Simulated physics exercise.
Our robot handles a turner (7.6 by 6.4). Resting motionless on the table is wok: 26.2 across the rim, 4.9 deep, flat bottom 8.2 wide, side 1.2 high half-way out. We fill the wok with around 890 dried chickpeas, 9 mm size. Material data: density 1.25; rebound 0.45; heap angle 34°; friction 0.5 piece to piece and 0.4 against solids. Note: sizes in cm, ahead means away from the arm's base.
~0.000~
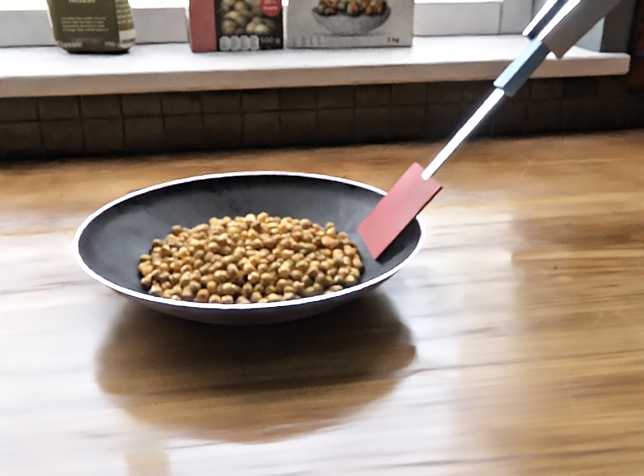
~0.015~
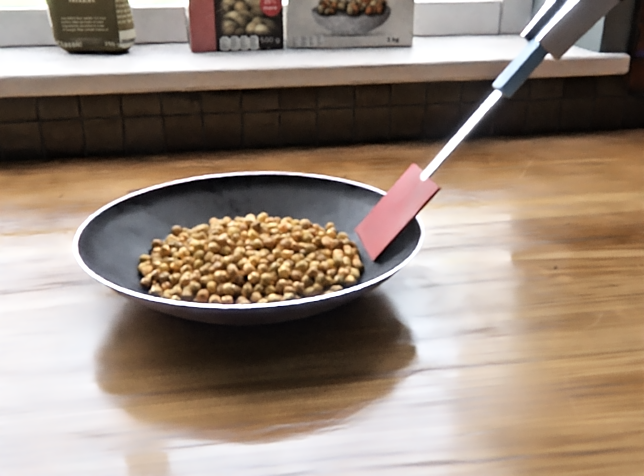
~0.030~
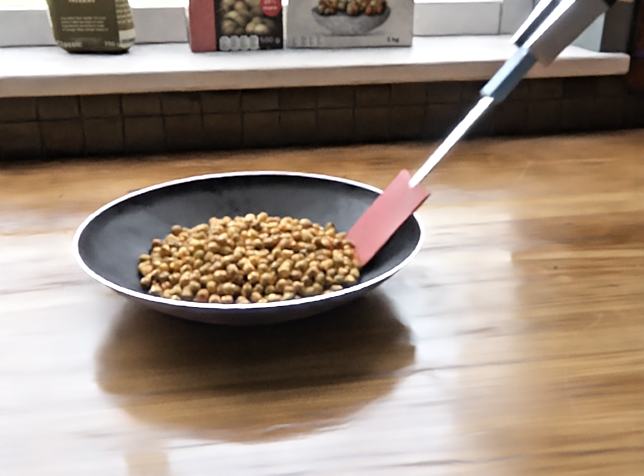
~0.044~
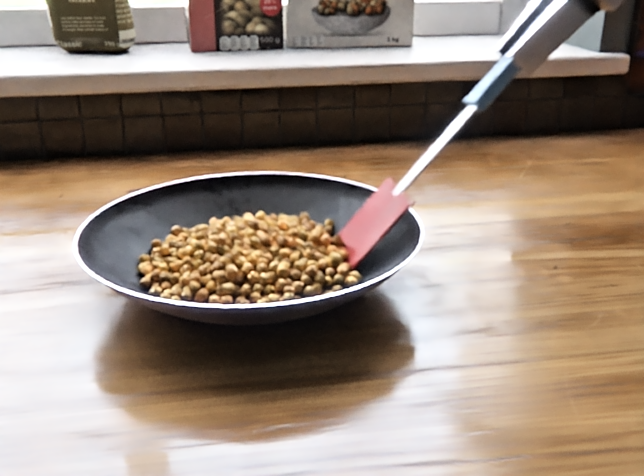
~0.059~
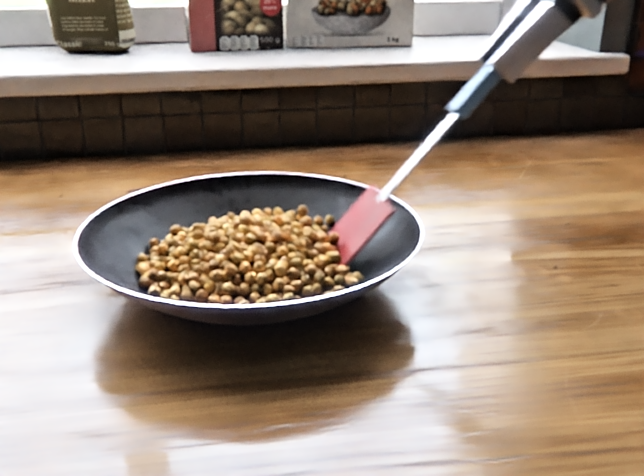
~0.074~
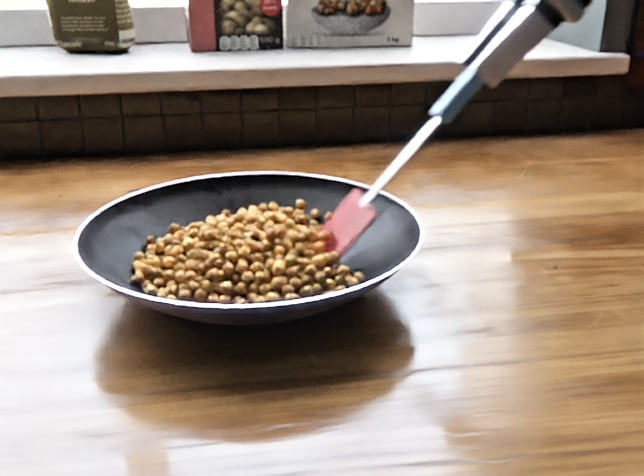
On a wooden counter below a windowsill with packages on it, a dark pan holds a pile of chickpeas, a red-bladed turner slanting in at its right side. The turner, held by a robot arm, slides left into the chickpeas, pushing the nearest ones leftward and heaping the pile slightly higher.
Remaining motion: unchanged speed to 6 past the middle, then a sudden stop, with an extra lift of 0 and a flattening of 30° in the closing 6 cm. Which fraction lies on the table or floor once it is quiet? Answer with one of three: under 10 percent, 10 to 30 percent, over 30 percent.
Under 10 percent.
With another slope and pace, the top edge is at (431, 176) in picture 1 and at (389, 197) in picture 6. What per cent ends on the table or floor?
Close to 0 in a hundred.
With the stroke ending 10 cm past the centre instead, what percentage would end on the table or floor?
With that change, I'd expect about 25 per cent.
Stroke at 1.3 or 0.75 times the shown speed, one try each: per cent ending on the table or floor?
5 and 0 %.
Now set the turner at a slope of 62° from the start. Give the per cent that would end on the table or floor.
Somewhere around 5 per cent would end on the table or floor.
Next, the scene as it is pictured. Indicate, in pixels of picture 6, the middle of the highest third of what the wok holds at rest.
It is centred near (145, 245) in the last view.
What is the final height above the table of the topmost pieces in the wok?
Height at rest: Roughly 6.0 cm.
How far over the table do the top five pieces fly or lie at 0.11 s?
They are near 5 cm up.
After 0.11 s, sloping 48°, highest piece 6 above the table; 888 in the wok.
After 0.15 s, sloping 37°, highest piece 5 above the table; 888 in the wok.
After 0.36 s, sloping 19°, highest piece 6 above the table; 882 in the wok, 5 on the table or floor, 1 on the blade or in flight.
After 1.41 s, sloping 19°, highest piece 6 above the table; 881 in the wok, 7 on the table or floor.
At rest, 881 in the wok, 7 on the table or floor. That is 1 % on the table or floor.
